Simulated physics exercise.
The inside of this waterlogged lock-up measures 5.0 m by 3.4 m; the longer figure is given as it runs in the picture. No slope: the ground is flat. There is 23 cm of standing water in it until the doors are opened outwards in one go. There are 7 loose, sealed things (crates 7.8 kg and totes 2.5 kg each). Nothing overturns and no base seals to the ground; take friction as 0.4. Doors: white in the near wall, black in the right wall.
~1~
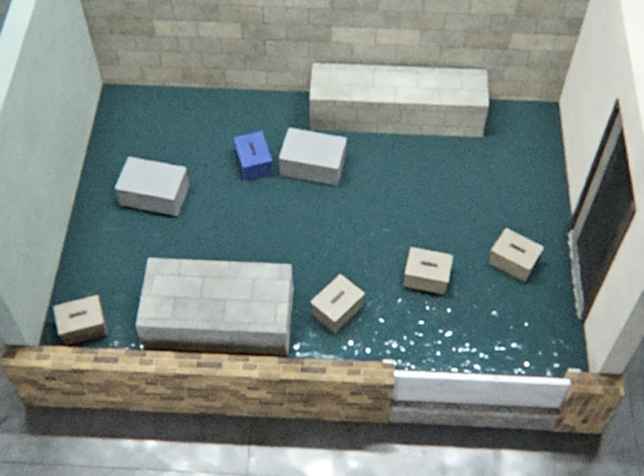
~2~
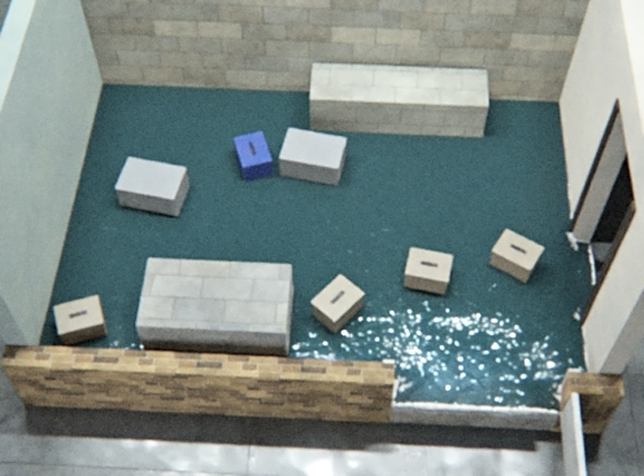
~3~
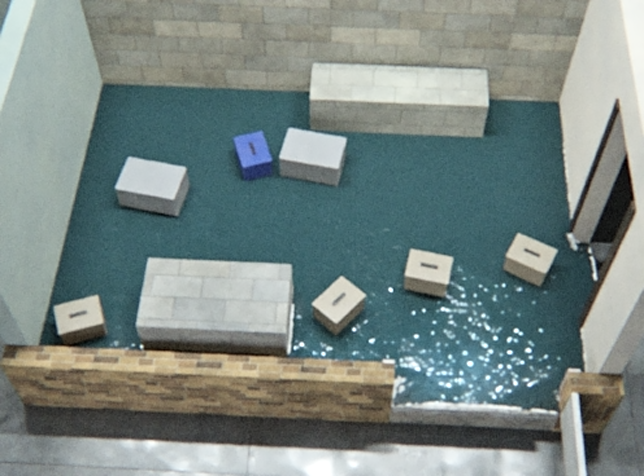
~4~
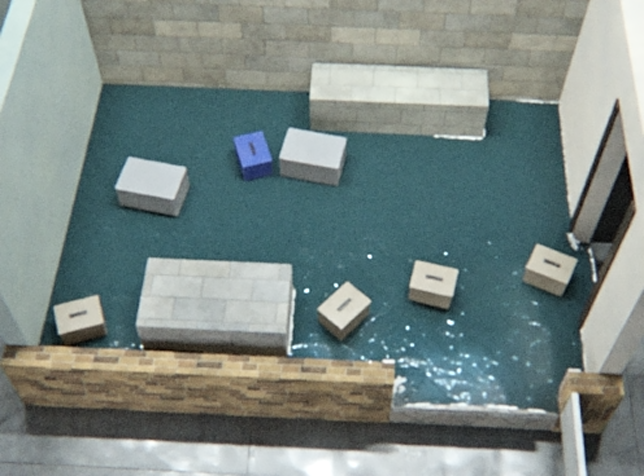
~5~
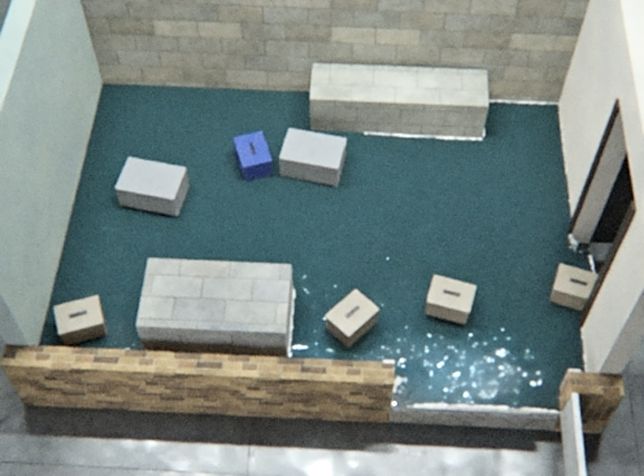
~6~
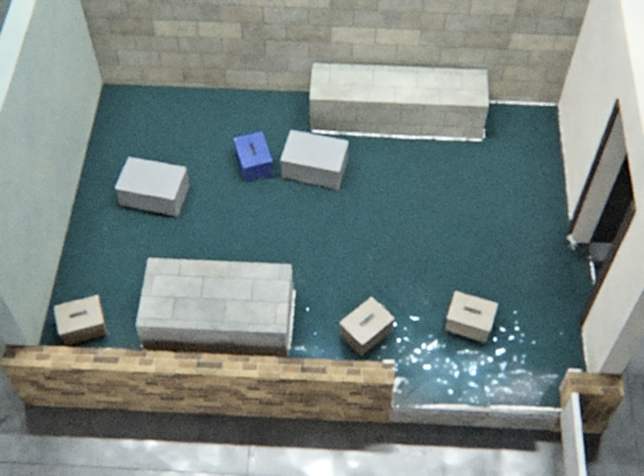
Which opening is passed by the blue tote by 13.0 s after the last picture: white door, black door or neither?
White doorway.
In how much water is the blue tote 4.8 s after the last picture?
I'd say around 14 cm.
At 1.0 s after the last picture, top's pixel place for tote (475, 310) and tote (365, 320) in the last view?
Estimated pixels: (516, 378) and (433, 360).
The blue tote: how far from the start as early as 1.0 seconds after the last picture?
Displacement by then near 20 cm.
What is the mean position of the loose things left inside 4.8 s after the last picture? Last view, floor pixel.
Roughly at (339, 261).
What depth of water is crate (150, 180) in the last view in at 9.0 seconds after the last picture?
Around 8 centimetres.
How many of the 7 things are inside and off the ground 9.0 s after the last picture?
Count at that moment: 3.
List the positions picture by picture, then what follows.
In the first picture, the blue tote at (253, 149) floats; about 3400 L in view; 0 of 7 have shifted.
In the second picture, the blue tote at (253, 149), afloat; 23 cm deep round most things; 0 of 7 have shifted.
In the third picture, the blue tote at (253, 149), afloat; about 3230 L in view; 1 of 7 have shifted.
In the fourth picture, the blue tote at (253, 149) floats; about 3130 L in view; 3 of 7 have shifted.
In the fifth picture, the blue tote at (253, 149), afloat; about 3040 L in view; 3 of 7 have shifted.
In the sixth picture, the blue tote at (253, 150) floats; about 2950 L in view; 3 of 7 have shifted.
Then, 1.0 s after the last picture the blue tote is near (266, 159), 0.2 m from its start, afloat; 1 of 7 are out; 6 afloat.
Then, 4.8 s after the last picture the blue tote is near (453, 218), 2.1 m from its start, afloat; 3 of 7 are out; 4 afloat.
Then, 9.0 s after the last picture the blue tote is near (547, 386), 3.7 m from its start, afloat; 4 of 7 are out; 3 afloat.
Then, 13.0 s after the last picture the blue tote has gone out by the white door; 5 of 7 are out; 2 afloat.
